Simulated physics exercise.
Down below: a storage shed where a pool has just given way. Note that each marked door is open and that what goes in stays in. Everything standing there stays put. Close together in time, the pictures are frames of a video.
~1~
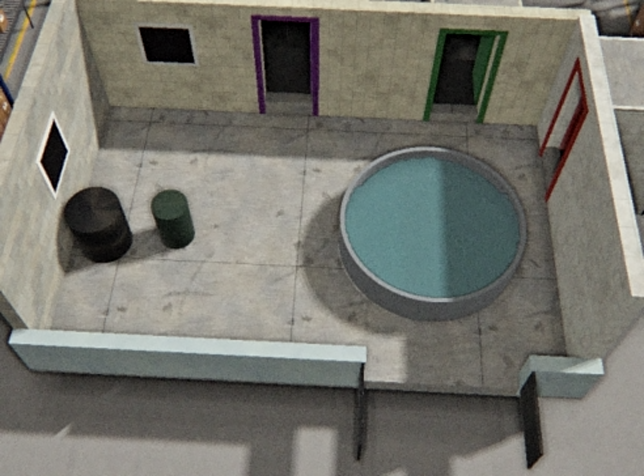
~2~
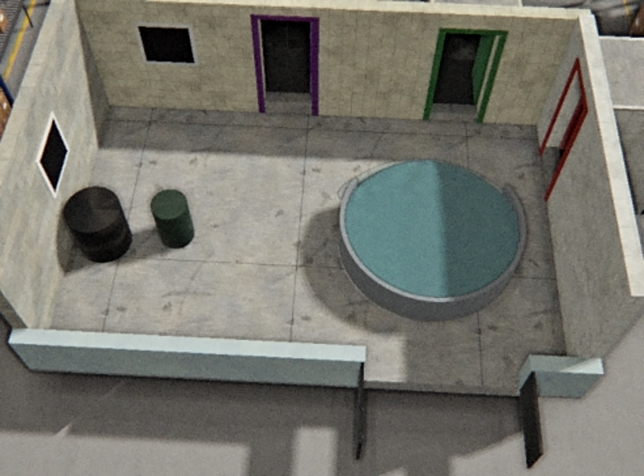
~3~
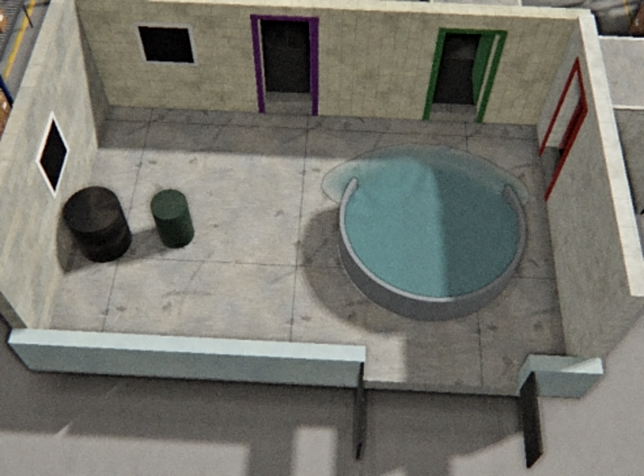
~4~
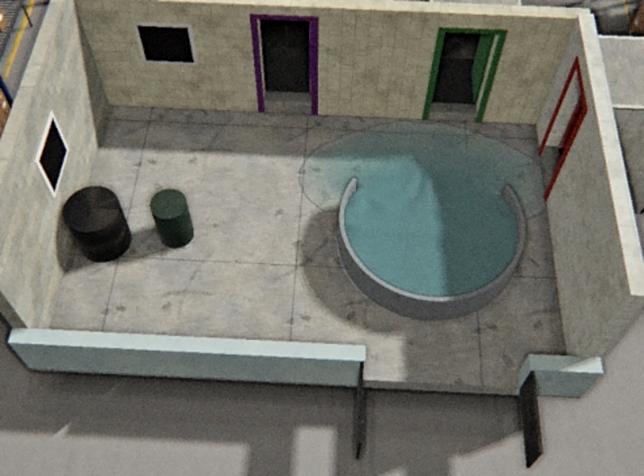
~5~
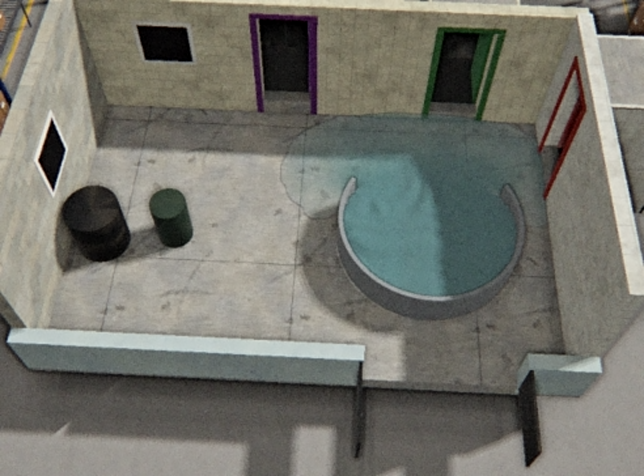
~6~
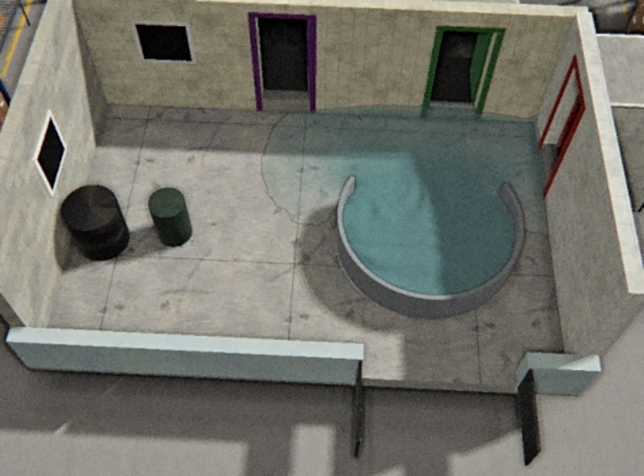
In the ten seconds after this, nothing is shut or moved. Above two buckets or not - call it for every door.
Purple door: Not above two buckets; green door: Above two buckets; red door: Not above two buckets.
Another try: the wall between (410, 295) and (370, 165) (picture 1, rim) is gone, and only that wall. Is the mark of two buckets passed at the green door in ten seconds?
Well, I'd say the green door gets less.
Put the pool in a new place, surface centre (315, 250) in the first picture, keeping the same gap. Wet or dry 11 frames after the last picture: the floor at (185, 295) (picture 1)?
That spot ends up unaffected.
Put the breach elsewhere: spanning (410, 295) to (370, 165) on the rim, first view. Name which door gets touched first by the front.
Answer: The one in purple.
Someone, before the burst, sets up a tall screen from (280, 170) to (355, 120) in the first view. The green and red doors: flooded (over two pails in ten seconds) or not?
I'd say the green tops the limit and the red misses the limit.
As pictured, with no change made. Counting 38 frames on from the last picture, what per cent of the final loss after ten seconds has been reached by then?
It would be around 70 %.
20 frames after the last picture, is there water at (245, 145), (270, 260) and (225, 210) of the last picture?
Lab note, in the order given: Wet through, unwetted, wet through.
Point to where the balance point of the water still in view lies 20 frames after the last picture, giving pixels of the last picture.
About (377, 182) in the last view.
A moment on, water covers 30 % of the floor; the purple door wet at the sill, nothing in, the green door over two buckets in, the red door wet at the sill, nothing in.
Next, water covers 35 % of the floor; the purple door wet at the sill, nothing in, the green door far over two buckets in, the red door wet at the sill, nothing in.
Then, water covers 60 % of the floor; the purple door wet at the sill, nothing in, the green door far over two buckets in, the red door wet at the sill, nothing in.
Later, water covers 85 % of the floor; the purple door wet at the sill, nothing in, the green door far over two buckets in, the red door wet at the sill, nothing in.
In the end, water covers 100 % of the floor; the purple door wet at the sill, nothing in, the green door far over two buckets in, the red door wet at the sill, nothing in.
